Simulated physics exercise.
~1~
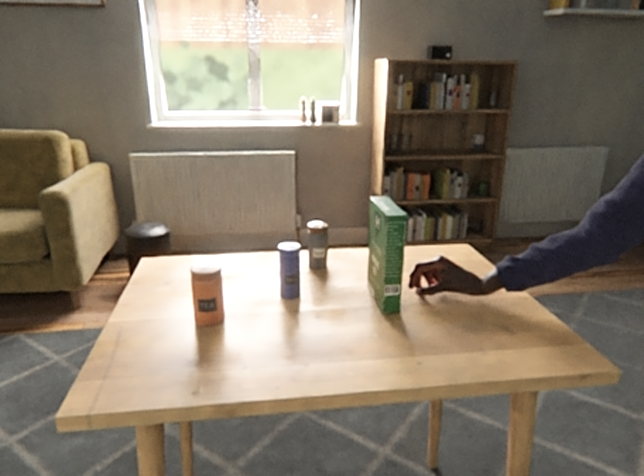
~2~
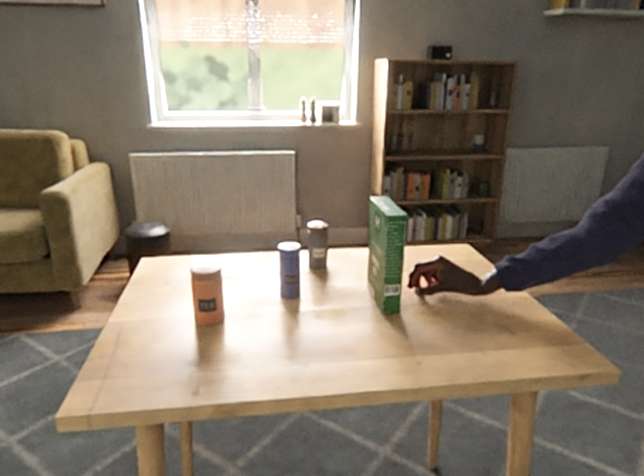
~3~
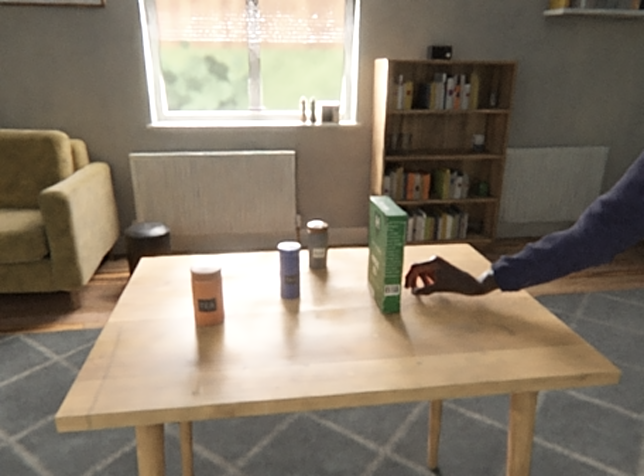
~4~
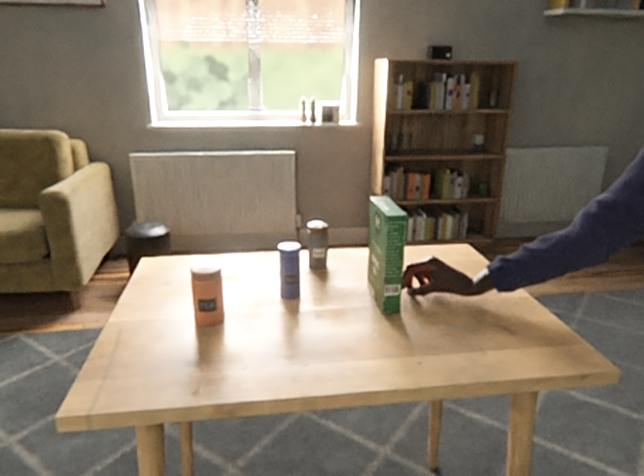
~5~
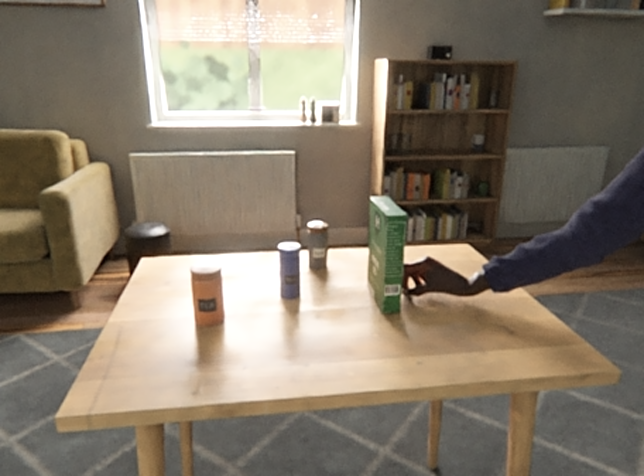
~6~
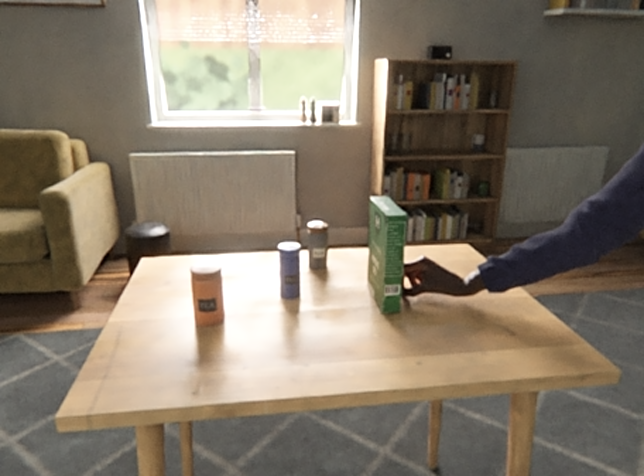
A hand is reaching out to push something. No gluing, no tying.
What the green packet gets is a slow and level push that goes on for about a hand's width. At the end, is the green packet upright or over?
Vertical.
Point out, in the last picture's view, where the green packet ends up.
In the last picture, near pixel (330, 256).
Then, 0.30 s after the last picture, green packet slid a little near (374, 254).
Then, 0.60 s after the last picture, green packet slid a little near (360, 254).
Then, 0.90 s after the last picture, green packet slid about its own width near (346, 256).
Then, 1.20 s after the last picture, green packet slid about its own width near (333, 256).
At rest, moved from the start, green packet. Seen from the same camera at the end, green packet near (330, 256).
